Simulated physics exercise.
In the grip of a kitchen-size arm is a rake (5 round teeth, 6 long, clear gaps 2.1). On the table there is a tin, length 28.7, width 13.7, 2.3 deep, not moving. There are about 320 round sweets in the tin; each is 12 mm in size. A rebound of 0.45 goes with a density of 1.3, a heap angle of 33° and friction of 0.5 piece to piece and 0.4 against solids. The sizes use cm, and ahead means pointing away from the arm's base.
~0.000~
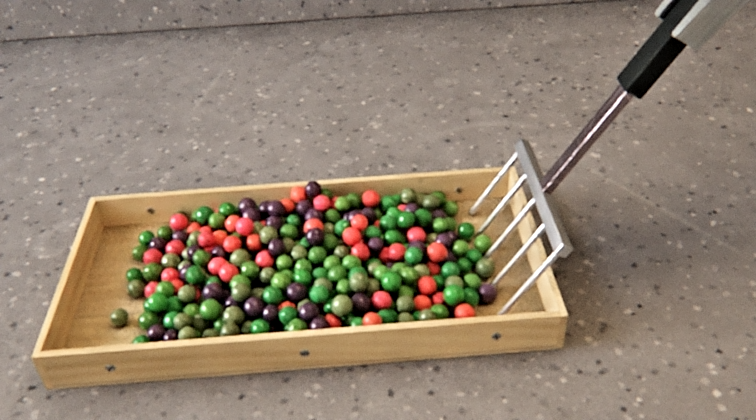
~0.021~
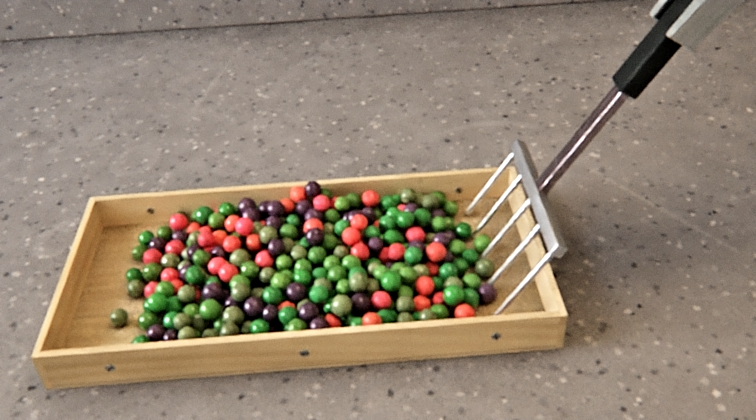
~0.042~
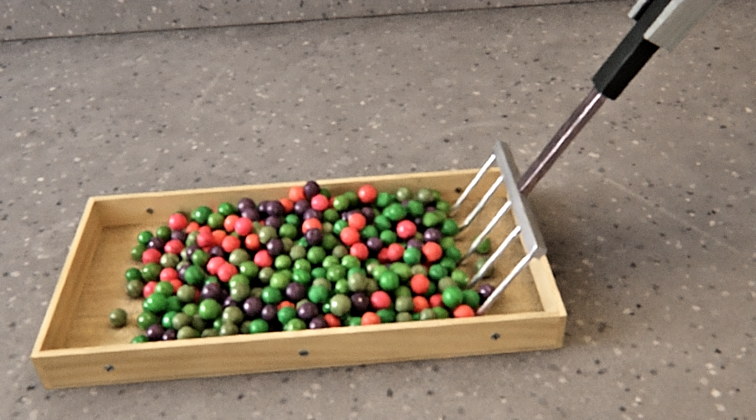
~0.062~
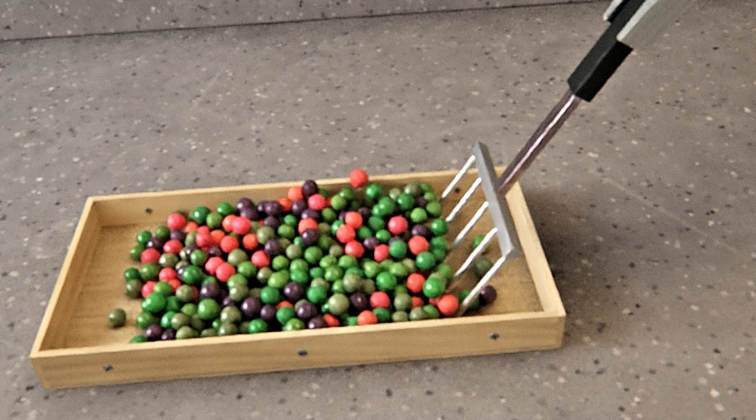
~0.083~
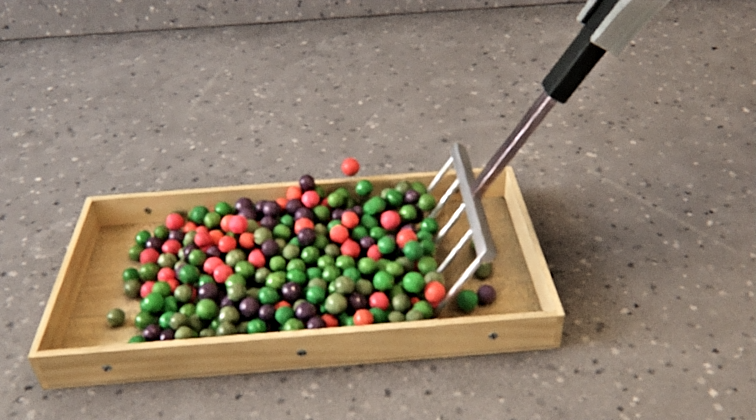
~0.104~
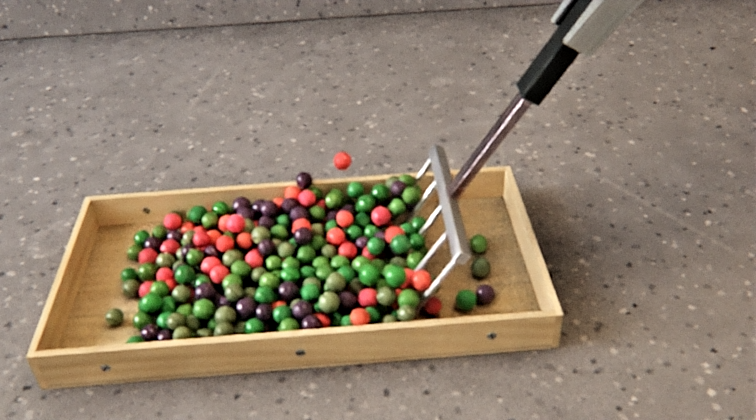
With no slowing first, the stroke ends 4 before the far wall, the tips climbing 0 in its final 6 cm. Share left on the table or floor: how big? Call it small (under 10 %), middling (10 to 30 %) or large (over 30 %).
It is middling, 10 to 30 %.
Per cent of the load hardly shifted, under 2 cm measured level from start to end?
About 10 percent.
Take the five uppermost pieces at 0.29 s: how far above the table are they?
Height: Close to 6 cm.
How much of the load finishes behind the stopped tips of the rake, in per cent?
I'd say close to 50 per cent of it.
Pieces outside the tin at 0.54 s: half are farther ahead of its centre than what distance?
About 16 centimetres.
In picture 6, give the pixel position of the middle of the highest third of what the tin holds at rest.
In the final view it lies around (109, 267).
After 0.20 s, sloping 58°, highest piece 5 above the table; 319 in the tin, 3 on the table or floor.
After 0.29 s, sloping 58°, highest piece 6 above the table; 316 in the tin, 6 on the table or floor.
After 0.54 s, sloping 58°, highest piece 4 above the table; 266 in the tin, 56 on the table or floor.
After 1.24 s, sloping 58°, highest piece 4 above the table; 263 in the tin, 59 on the table or floor.
In the end, 263 in the tin, 59 on the table or floor. That is 18 % on the table or floor.
